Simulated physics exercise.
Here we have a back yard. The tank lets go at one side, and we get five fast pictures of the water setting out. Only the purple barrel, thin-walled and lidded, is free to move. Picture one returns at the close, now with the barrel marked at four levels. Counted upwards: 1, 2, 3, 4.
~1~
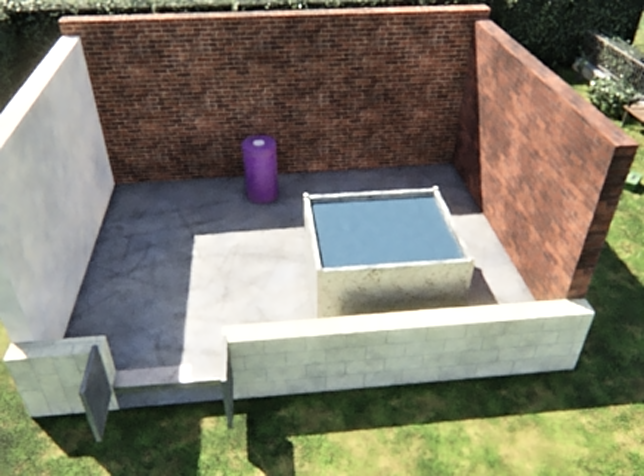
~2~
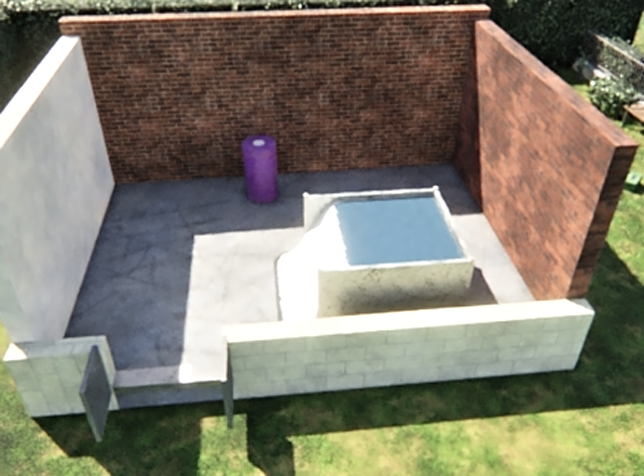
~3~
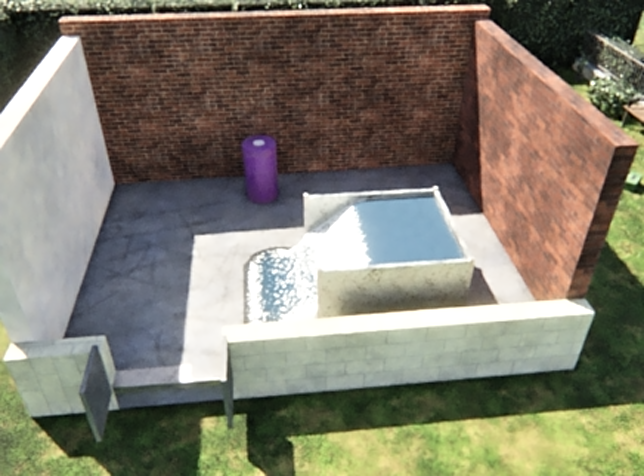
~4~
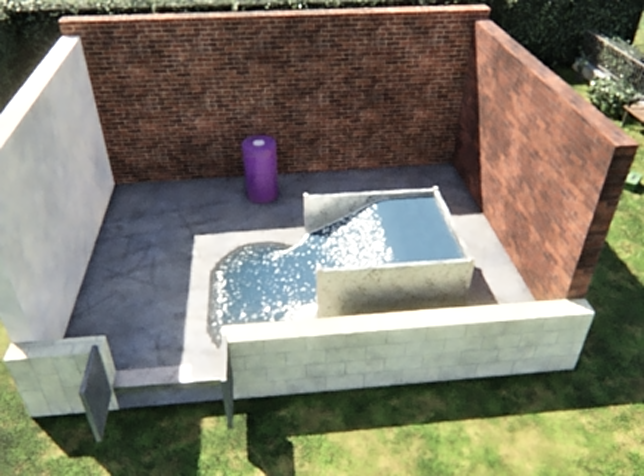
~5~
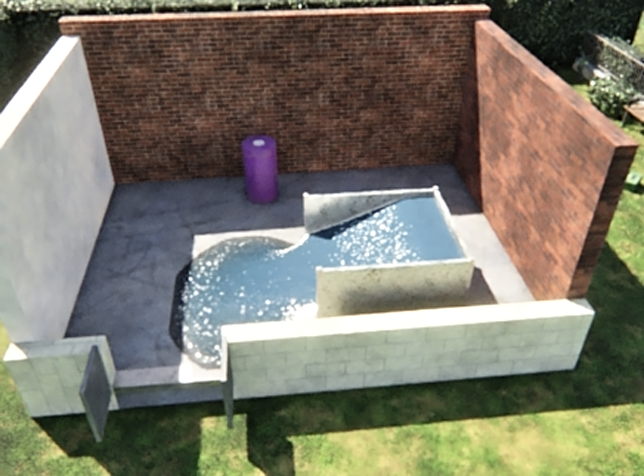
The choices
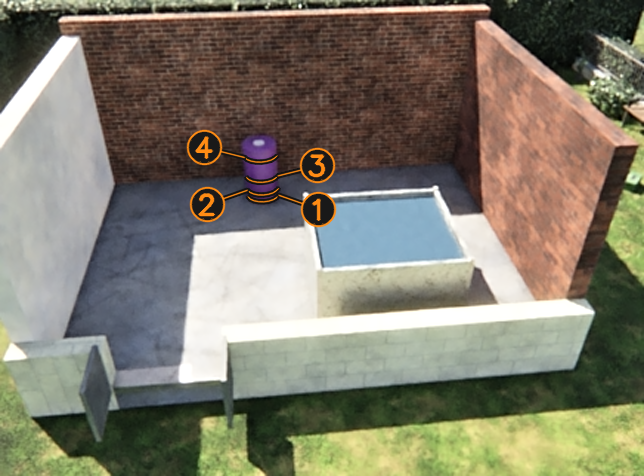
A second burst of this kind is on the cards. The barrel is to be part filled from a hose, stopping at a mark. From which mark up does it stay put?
Choose 3.
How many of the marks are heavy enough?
Two of them.
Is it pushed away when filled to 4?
No, not at all.
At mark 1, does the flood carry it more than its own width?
Yes, clearly.
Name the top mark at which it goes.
That would be 2.
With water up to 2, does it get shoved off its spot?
Yes.
On the marked copy, 1 at (263, 201); 2 at (263, 195); 3 at (262, 182); 4 at (261, 162); from the bottom up 1, 2, 3, 4.
For mark 1, it is pushed about 3 times its own width away.
For mark 2, it is pushed about half its own width away.
For mark 3, it does not move.
For mark 4, it does not move.
